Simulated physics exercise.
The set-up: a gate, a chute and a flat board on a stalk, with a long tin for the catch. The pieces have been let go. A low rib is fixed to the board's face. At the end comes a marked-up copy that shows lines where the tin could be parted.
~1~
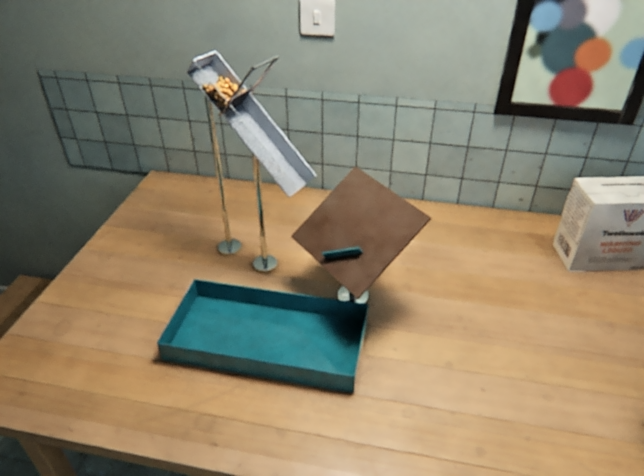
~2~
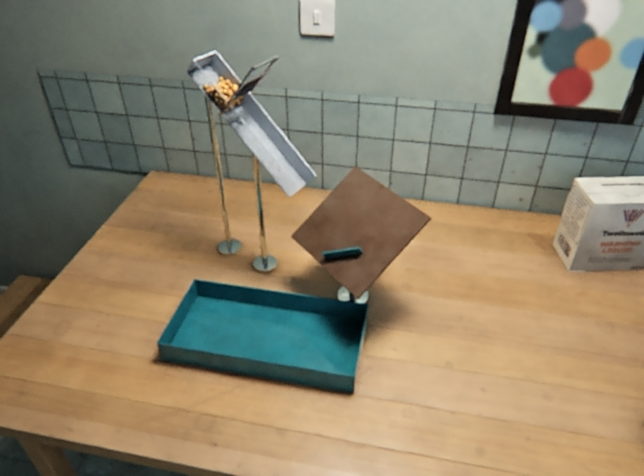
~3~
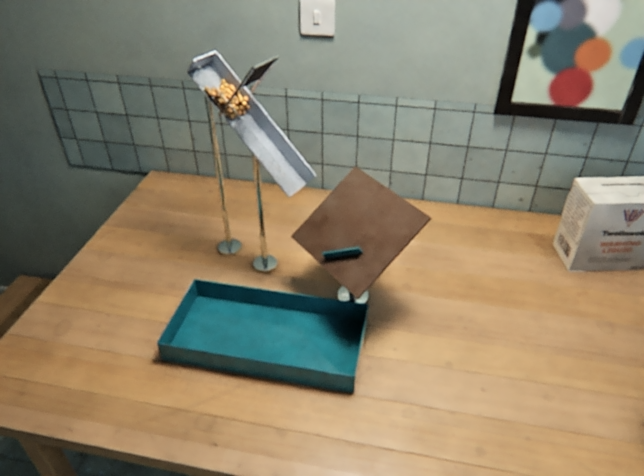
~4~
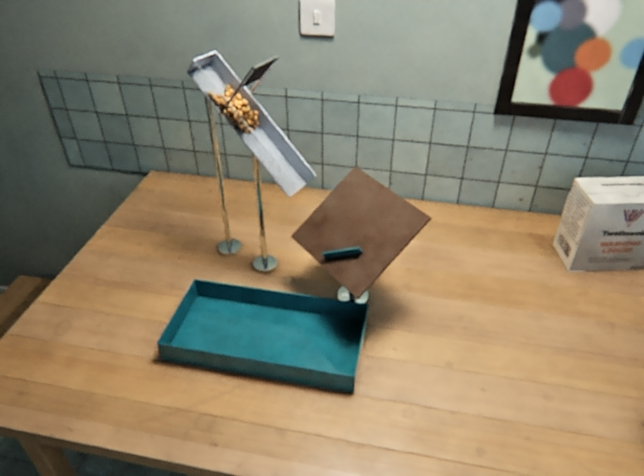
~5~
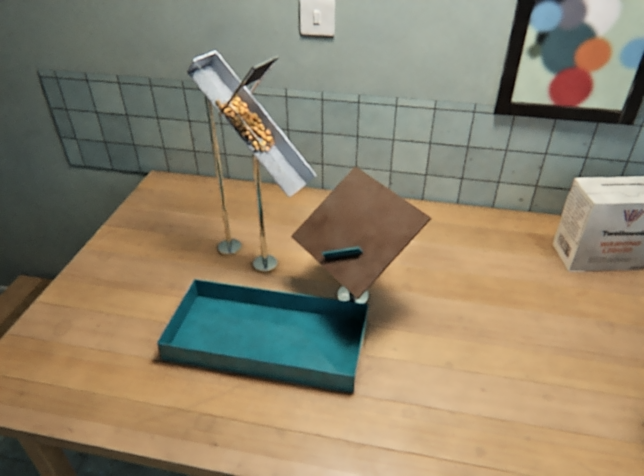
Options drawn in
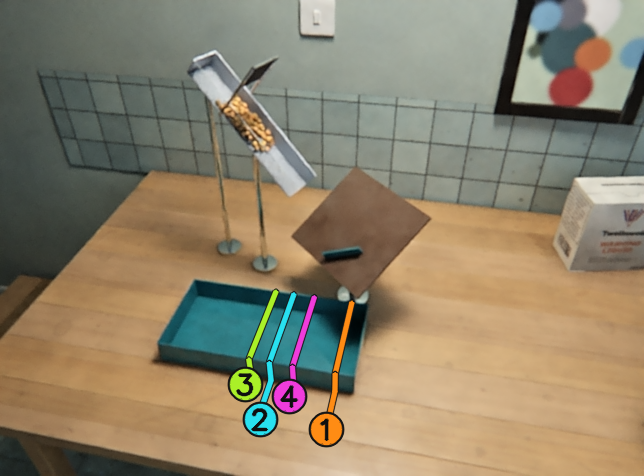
The video shows small wooden beads behind a gate in a raised, sloping chute above a wooden table with a tilted brown board and an empty teal tin; the gate swings up and the beads slide partway down the chute.
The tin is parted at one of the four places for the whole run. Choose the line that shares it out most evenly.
Line 2.
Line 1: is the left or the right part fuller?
More lands on the left.
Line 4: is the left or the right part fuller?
More lands on the left.
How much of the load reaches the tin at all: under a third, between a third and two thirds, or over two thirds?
Between a third and two thirds.
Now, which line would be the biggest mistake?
That would be 1.
On the marked copy, line 1 crosses the front rim at (335, 373); line 2 crosses the front rim at (269, 362); line 3 crosses the front rim at (249, 358); line 4 crosses the front rim at (292, 365).
Choosing 1, of what is caught, nearly all on the left of the divider, a small part on the right.
Choosing 2, of what is caught, about half on the left of the divider, about half on the right.
Choosing 3, of what is caught, about a quarter on the left of the divider, about two thirds on the right.
Choosing 4, of what is caught, most on the left of the divider, about a quarter on the right.
